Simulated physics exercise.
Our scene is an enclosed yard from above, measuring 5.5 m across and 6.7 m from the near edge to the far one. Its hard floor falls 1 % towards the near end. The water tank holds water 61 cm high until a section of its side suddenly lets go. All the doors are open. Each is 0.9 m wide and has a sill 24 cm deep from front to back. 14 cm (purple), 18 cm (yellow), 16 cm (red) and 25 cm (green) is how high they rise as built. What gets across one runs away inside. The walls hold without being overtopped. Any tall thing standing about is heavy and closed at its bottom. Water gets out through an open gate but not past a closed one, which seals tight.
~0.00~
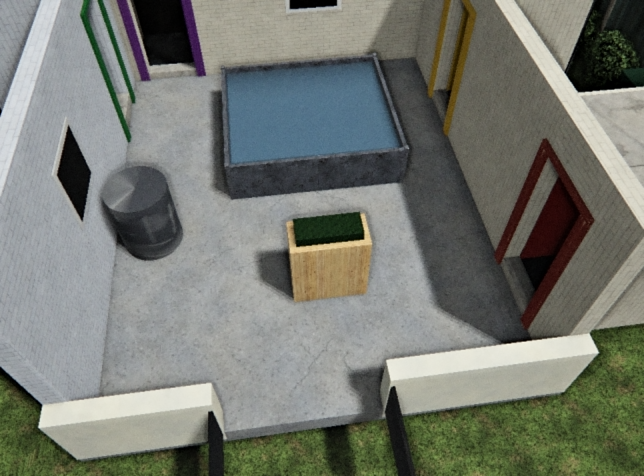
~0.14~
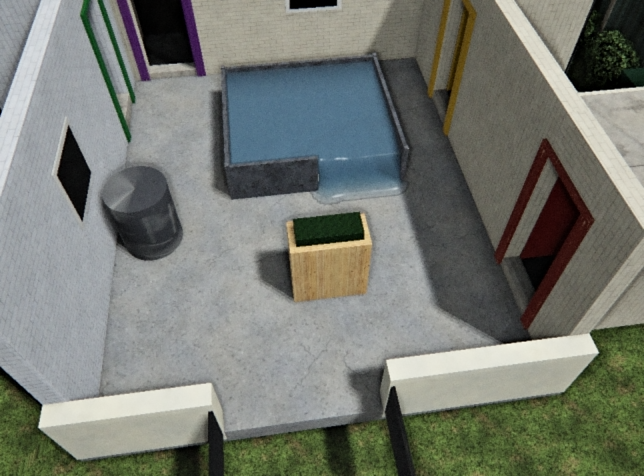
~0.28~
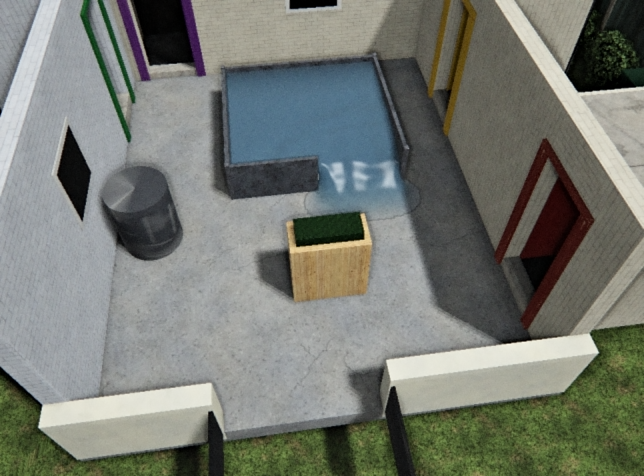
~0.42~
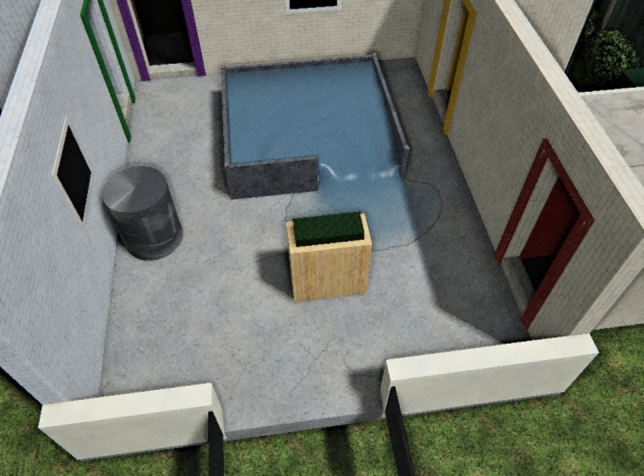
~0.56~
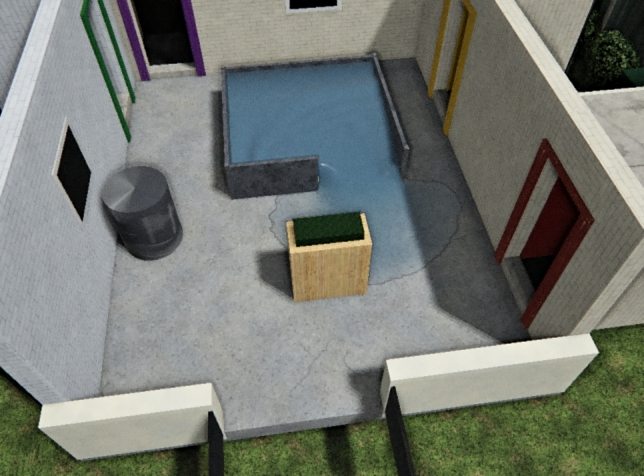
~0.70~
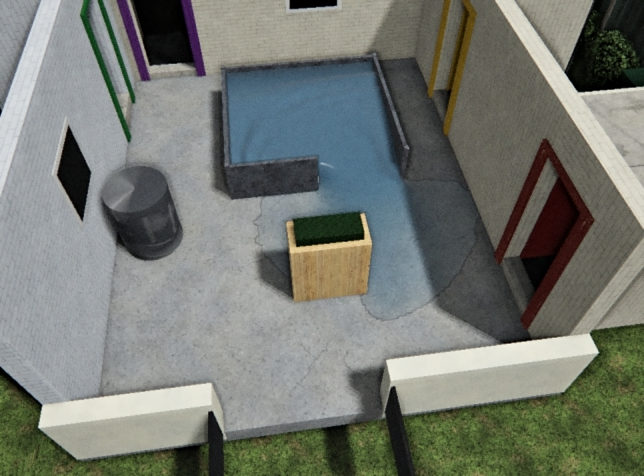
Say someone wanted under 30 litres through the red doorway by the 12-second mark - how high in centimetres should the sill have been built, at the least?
They should have built it at least 24 cm high.
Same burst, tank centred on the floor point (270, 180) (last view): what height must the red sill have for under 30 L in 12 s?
Minimum: Approx. 20 cm.
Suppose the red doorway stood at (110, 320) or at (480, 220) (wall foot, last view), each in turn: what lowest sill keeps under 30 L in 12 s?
About 15 cm for the first and 15 cm for the second.
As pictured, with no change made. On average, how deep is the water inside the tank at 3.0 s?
The mean depth is about 32 cm.
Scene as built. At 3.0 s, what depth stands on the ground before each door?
Door by door in centimetres - purple 0, yellow 0, red 30, green 0.
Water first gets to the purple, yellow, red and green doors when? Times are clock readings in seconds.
The purple door at 6.0 s, the yellow door at 4.0 s, the red door at 1.1 s, the green door at 4.5 s.
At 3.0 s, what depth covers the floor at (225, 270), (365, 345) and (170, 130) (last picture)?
Close to 3, 14 and 0 cm deep.
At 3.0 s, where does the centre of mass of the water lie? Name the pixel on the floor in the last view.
My guess is close to (341, 199).
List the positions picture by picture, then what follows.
The first picture shows still water, 61 cm deep, in the water tank at (308, 109); the red door at (533, 247) is dry.
In the second picture, the gap is at (359, 175), the front 0.3 m out at (322, 200); the back of the water tank holds 61 cm.
In the third picture, the front is at a hidden place, 0.7 m from the gap at (359, 176); 0.9 m2 of floor is wet, 61 cm left at the back.
In the fourth picture, the front is at a hidden place, 1.3 m from the gap at (359, 176); 2.2 m2 of floor is wet, 61 cm left at the back.
In the fifth picture, the gap is at (359, 176), the front 1.8 m out at a hidden place; the back of the water tank holds 61 cm.
In the sixth picture, water pours out at (359, 176) and has run 2.4 m, to (389, 314); about 6 cm deep outside, 58 cm at the back; the red door at (533, 247), 2.9 m from the gap, is still 0.8 m from the nearest water.
After 1.4 s water covers 30 % of the floor, deepest (39 cm) near (354, 259); 10 cm at the red door, 0 litres in over its 16 cm sill.
After 3.0 s water covers 50 % of the floor, deepest (38 cm) near (451, 327); 30 cm at the red door, 25 litres in over its 16 cm sill.
After 12.0 s water covers 100 % of the floor, deepest (14 cm) near (523, 371); 13 cm at the red door, 116 litres in over its 16 cm sill.
At the red door as built, the water arrived by 1.2 s and peaked near 31 cm at 3.4 s.
With a sill of 21.5 cm, 45 litres would have come in within the 12 s; with 29 cm, 11 litres. So under 30 litres takes about 24 cm.
